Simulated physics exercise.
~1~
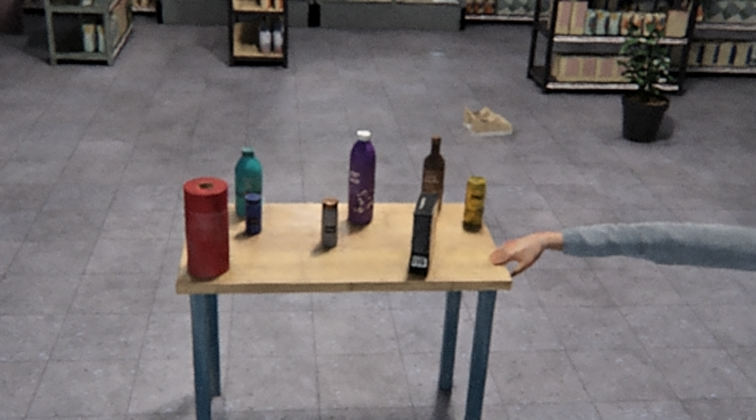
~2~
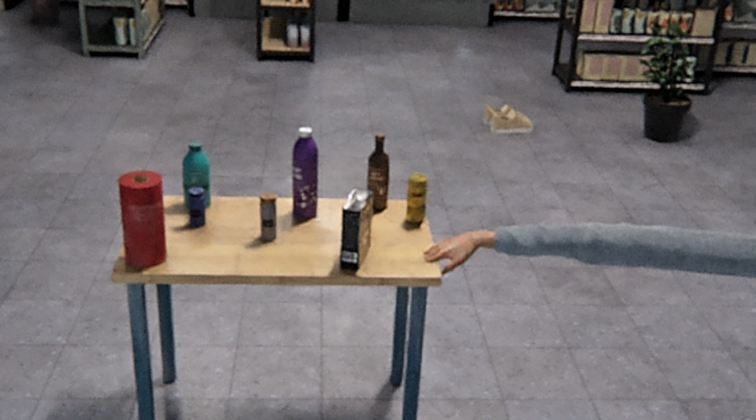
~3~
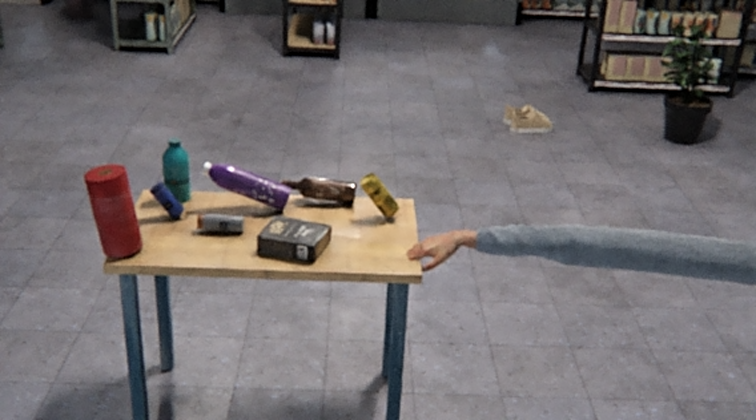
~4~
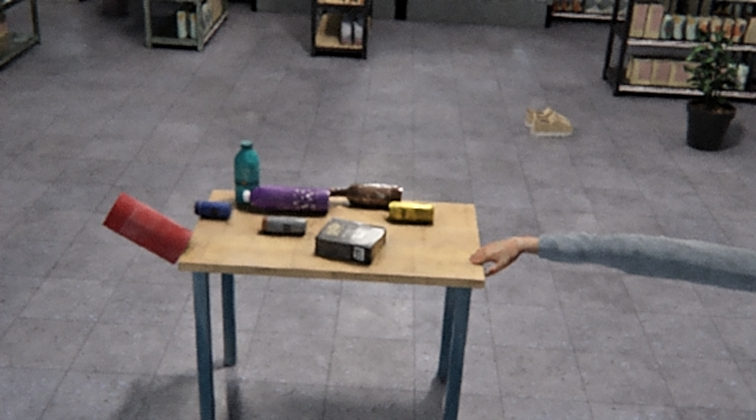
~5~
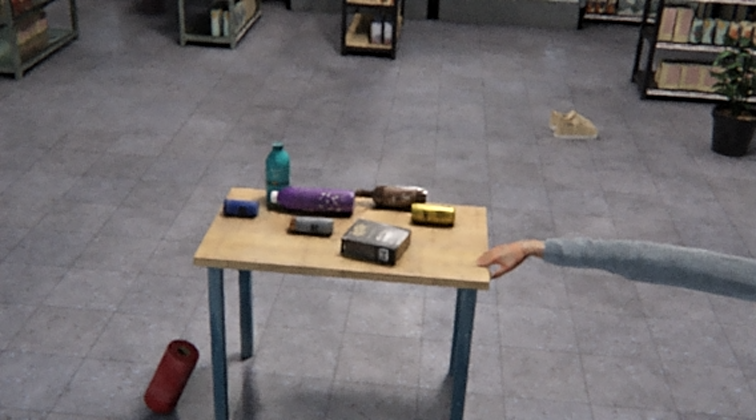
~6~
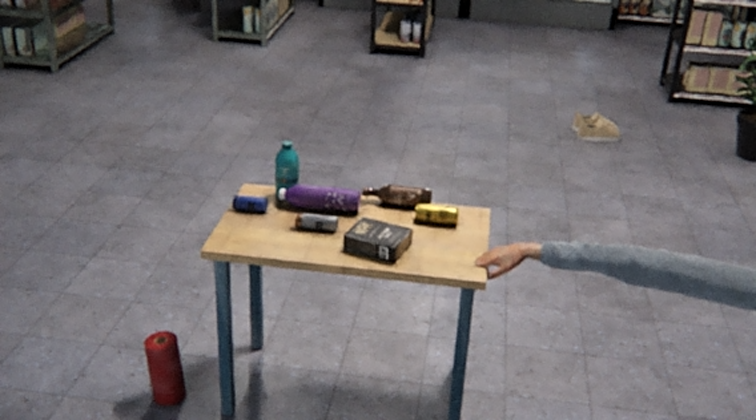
A hand jerked a small wooden table left and then back right, toppling most of the bottles and cans and the black packet, while the red roll tipped off the left edge onto the floor and only the turquoise bottle stayed standing.
